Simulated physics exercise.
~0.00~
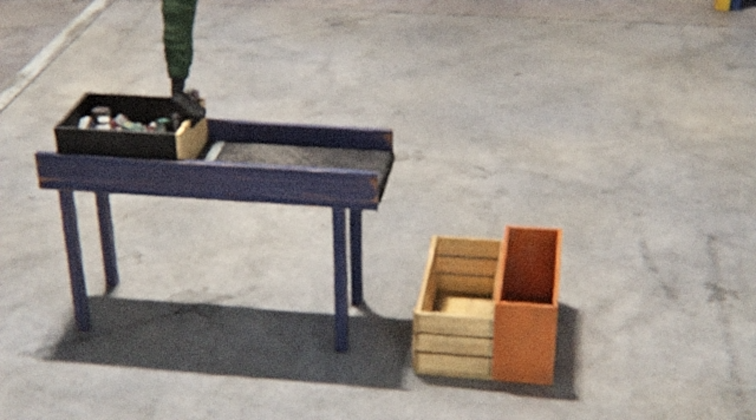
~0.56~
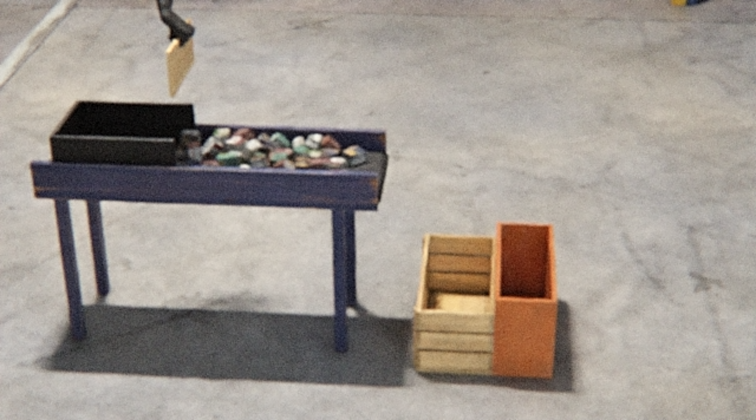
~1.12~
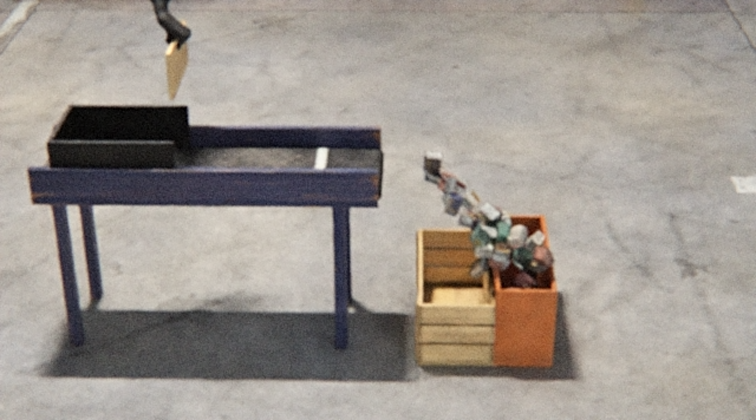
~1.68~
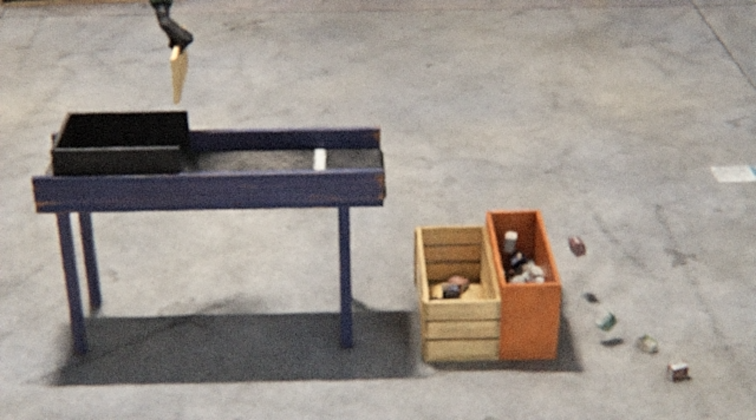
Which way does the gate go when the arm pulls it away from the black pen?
The gate moves up, lifted clear of the pen by the arm.
